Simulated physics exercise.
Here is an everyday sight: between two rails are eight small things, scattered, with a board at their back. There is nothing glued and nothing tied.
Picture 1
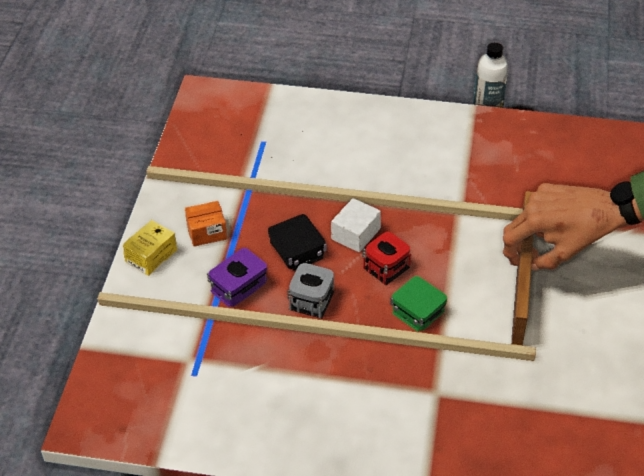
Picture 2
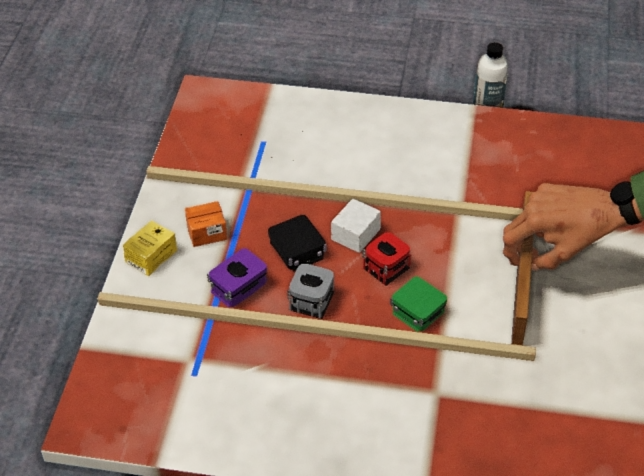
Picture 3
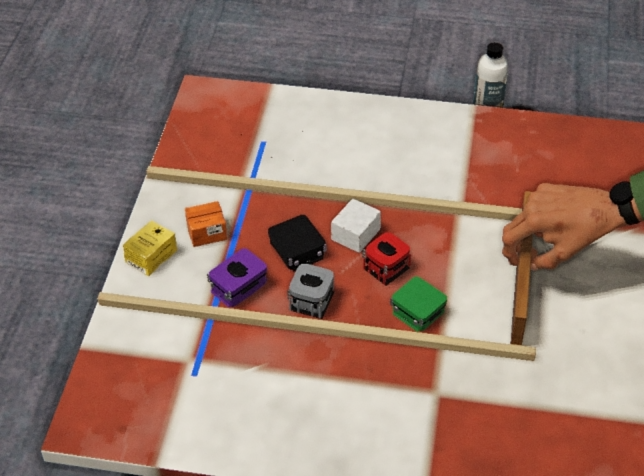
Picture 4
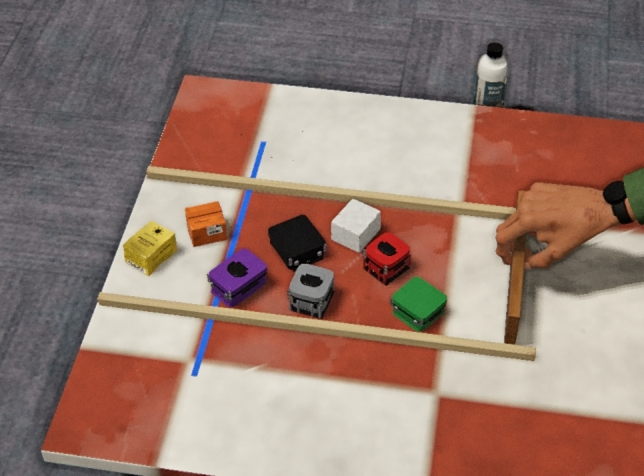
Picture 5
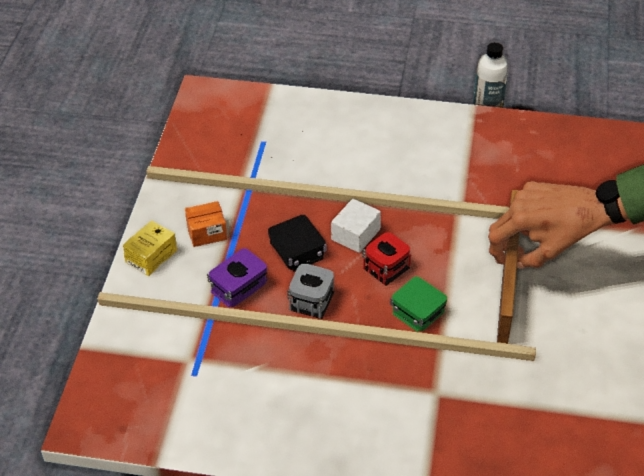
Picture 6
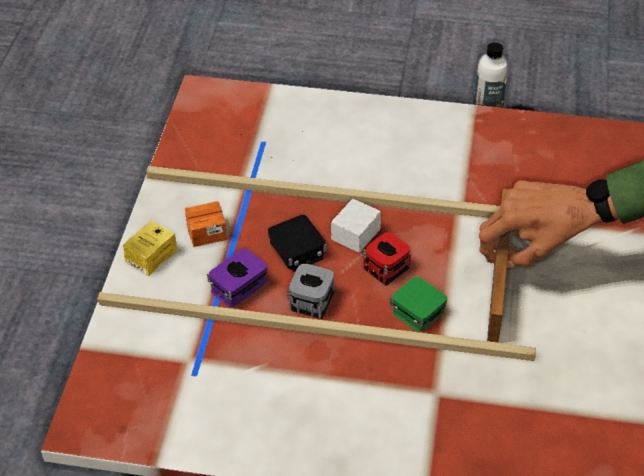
On a red and white checked board, eight small coloured boxes and cases sit still between two wooden rails near a blue line, while a hand at the right holds a wooden block upright and slides it slightly left.
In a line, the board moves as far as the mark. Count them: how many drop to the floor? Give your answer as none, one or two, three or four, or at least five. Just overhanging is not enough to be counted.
The count is one or two.
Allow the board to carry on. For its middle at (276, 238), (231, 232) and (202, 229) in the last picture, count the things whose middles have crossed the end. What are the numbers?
0, 1 and 3.
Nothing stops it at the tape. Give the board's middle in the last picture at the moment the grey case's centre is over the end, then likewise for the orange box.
Grey case: (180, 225); orange box: (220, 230).
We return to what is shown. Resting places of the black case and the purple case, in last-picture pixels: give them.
The black case comes to rest at (179, 226), and the purple case comes to rest at (127, 269).
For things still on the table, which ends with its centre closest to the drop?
It's the orange box.
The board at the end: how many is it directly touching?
3 end up touching it.
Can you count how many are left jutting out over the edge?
Count of overhanging things: 1.
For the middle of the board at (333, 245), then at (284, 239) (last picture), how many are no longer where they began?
At the first point the count is 6, at the second it's 7.
Soon after, none off yet; yellow box at rest near (150, 248); orange box at rest near (206, 224); purple case at rest near (239, 279).
In the end, the number that fall off is one or two; gone, yellow box.
